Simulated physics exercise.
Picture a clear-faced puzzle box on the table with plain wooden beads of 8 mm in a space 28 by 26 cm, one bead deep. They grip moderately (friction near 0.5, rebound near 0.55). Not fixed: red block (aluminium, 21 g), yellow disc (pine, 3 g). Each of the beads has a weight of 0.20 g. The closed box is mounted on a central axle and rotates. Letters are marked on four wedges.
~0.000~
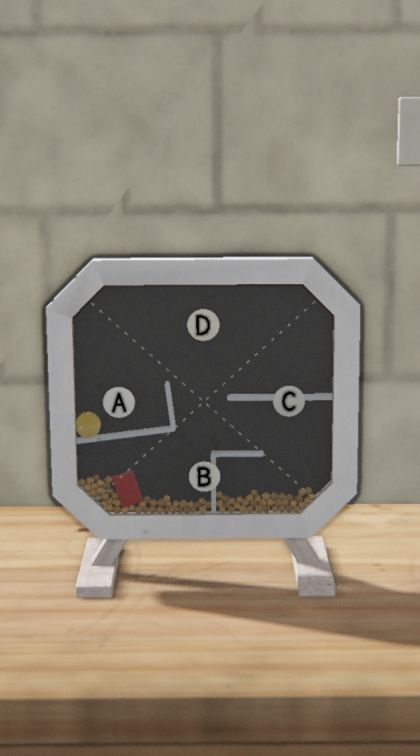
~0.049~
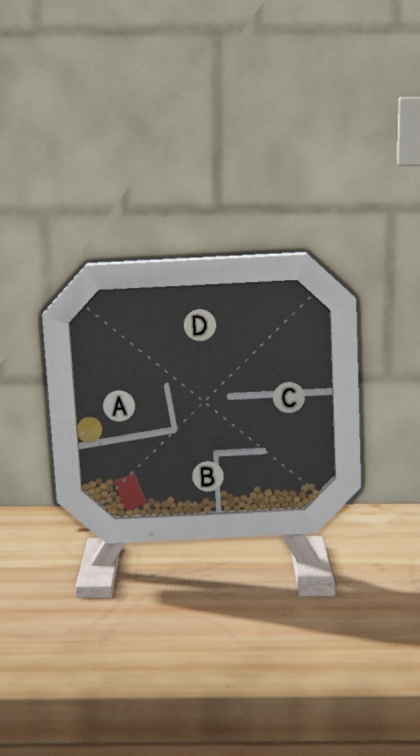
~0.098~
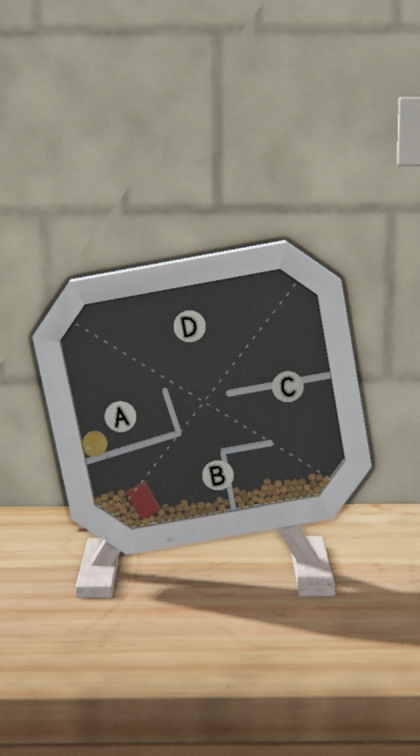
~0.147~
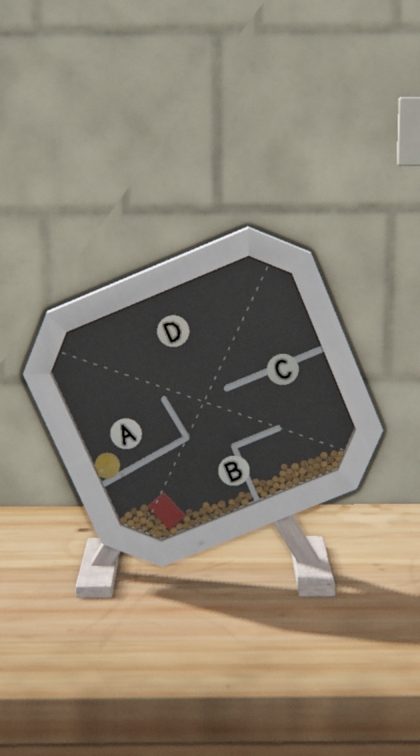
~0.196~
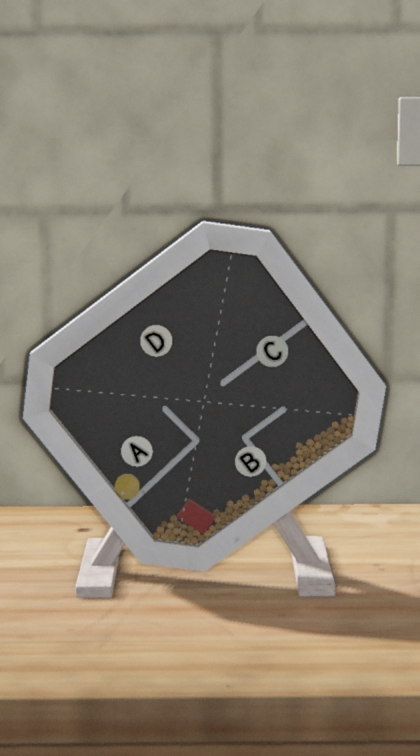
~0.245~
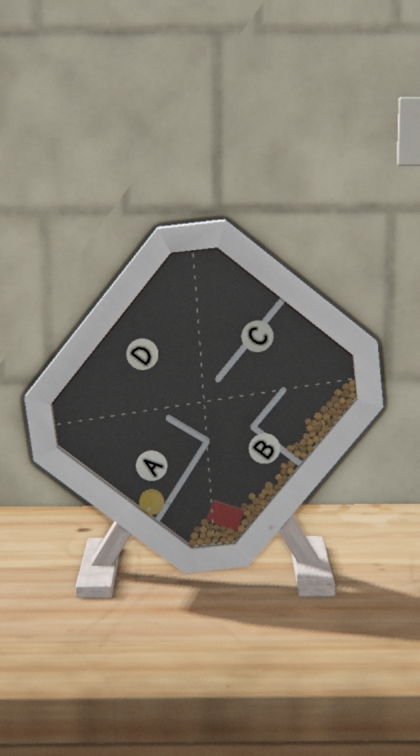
Clear-faced puzzle box turning anticlockwise on its stand, wooden beads banking up the right side as red block and yellow disc shift.
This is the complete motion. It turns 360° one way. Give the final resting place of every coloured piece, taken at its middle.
Resting places - red block: B; yellow disc: C.
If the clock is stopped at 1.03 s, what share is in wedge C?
Share: Near 55 %.
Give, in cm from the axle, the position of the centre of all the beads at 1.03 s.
Offset: Approx. 6 cm left, 9 cm below.
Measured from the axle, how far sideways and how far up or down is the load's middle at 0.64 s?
Position estimate: Right 6 cm, above 7 cm.
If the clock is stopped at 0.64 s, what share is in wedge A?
The share there is close to 40 per cent.
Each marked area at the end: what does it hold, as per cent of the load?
In per cent: Wedge A holds 0, wedge B holds 85, wedge C holds 15, wedge D holds 0.
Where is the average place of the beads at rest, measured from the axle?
It lies close to 5 centimetres right and 11 centimetres below.
After 0.64 s, it stands 166° anticlockwise; the beads' middle is 6 cm right of and 7 cm above the centre; A 40 %, B 60 %, C 5 %; red block in A; yellow disc in A.
After 1.03 s, it has come round 280° anticlockwise; the beads' middle is 6 cm left of and 9 cm below the centre; B 45 %, C 55 %; red block in B; yellow disc in C.
After 1.37 s, it has come round 360° anticlockwise; the beads' middle is 8 cm right of and 9 cm below the centre; B 45 %, C 55 %; red block in B; yellow disc in C.
Settled by 2.4 s, it has come round 360° anticlockwise; A 0 %, B 85 %, C 15 %, D 0 %; red block in B; yellow disc in C.
